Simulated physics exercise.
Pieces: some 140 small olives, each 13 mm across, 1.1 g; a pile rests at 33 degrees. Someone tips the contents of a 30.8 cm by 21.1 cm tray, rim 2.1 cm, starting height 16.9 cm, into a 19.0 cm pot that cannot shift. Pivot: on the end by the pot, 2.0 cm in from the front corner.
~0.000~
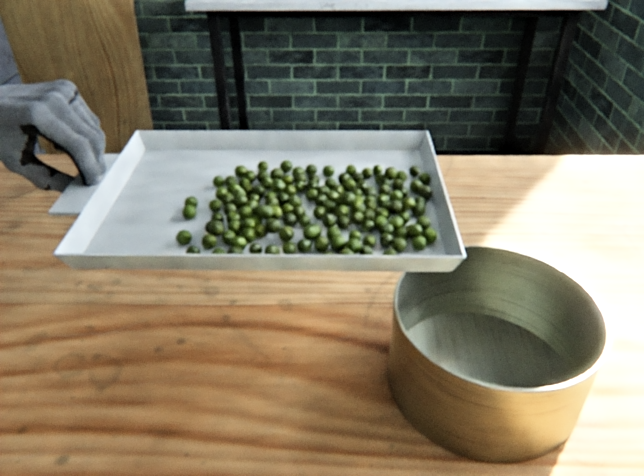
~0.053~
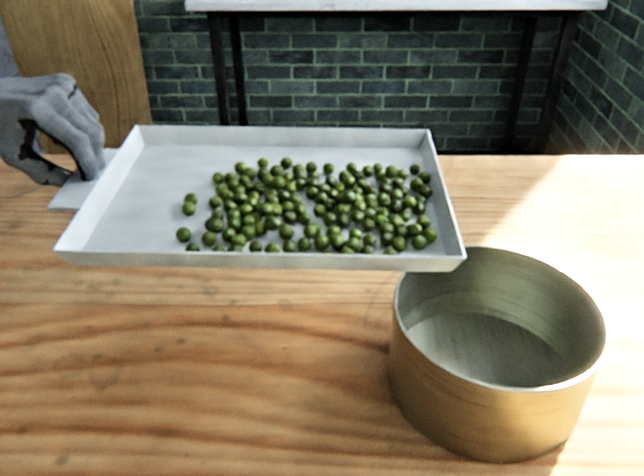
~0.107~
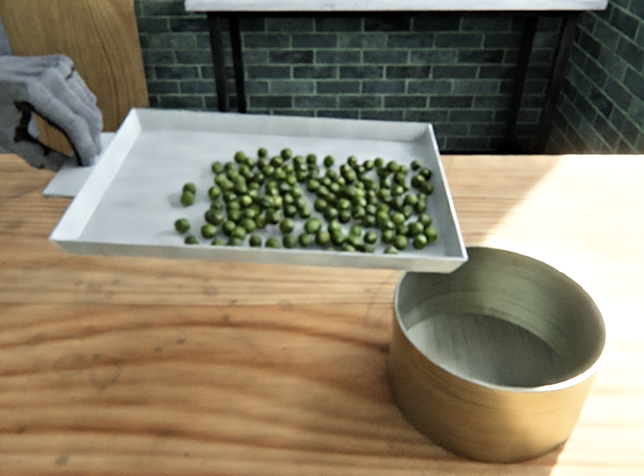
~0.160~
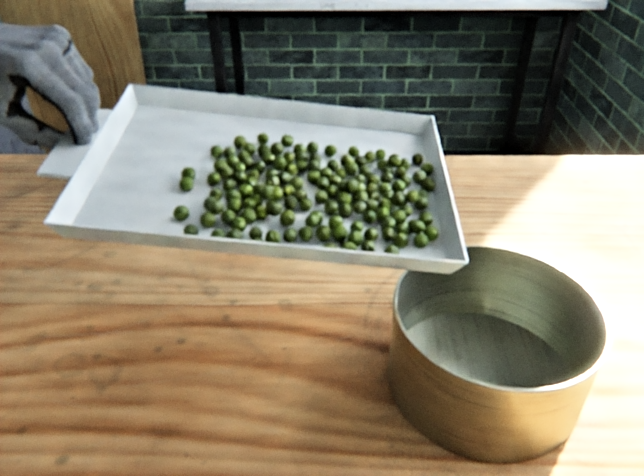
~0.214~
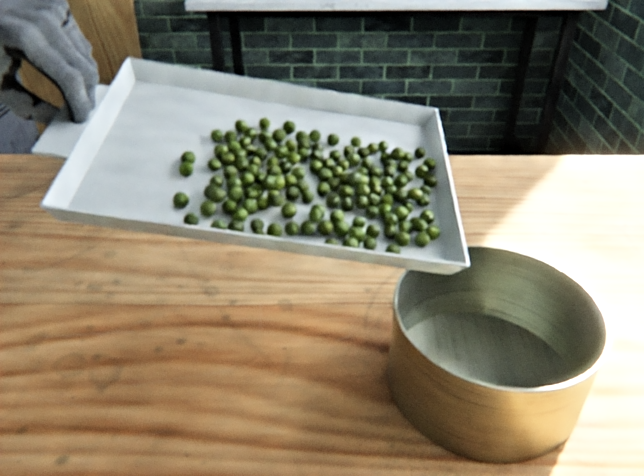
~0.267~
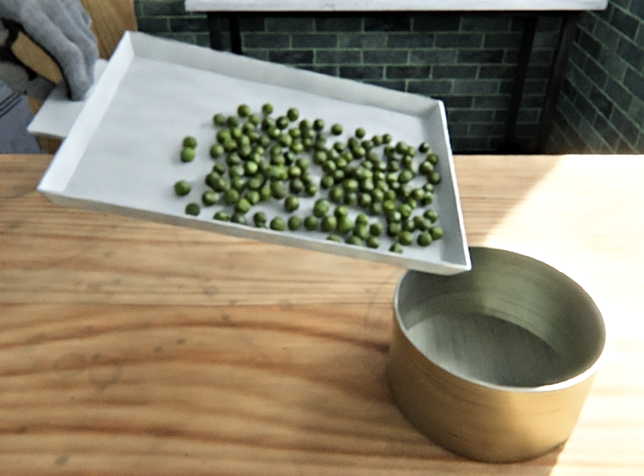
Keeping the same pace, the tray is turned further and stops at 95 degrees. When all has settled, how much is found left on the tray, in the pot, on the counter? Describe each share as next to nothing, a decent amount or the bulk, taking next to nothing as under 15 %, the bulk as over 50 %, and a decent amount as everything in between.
Left on the tray - next to nothing; pot - the bulk; counter - a decent amount.
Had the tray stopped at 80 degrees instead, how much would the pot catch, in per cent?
Pot share: About 80 per cent.
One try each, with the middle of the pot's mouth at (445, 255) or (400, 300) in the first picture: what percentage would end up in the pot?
About 0 and 25 per cent.
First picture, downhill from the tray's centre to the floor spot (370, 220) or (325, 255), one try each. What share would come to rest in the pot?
Roughly 100 % for the first direction, roughly 45 % for the second.
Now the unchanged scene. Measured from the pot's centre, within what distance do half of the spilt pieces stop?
About 20 cm from the centre.
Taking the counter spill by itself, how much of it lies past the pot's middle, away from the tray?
Near 50 in a hundred.
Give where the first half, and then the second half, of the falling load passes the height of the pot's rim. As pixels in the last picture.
Near (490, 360) at first, near (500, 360) afterwards.
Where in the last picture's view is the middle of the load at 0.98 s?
(442, 185), roughly.
Then, at 0.69 s, tilt 55 degrees; the tray holds 100 %, the pot 0 %.
After 0.98 s, tilt 80 degrees; the tray holds 95 %, the pot 0 %.
After 1.36 s, tilt 95 degrees; the tray holds 0 %, the pot 75 %.
In the end, at 2.1 s, tray 0 %, pot 75 %, counter 25 %.
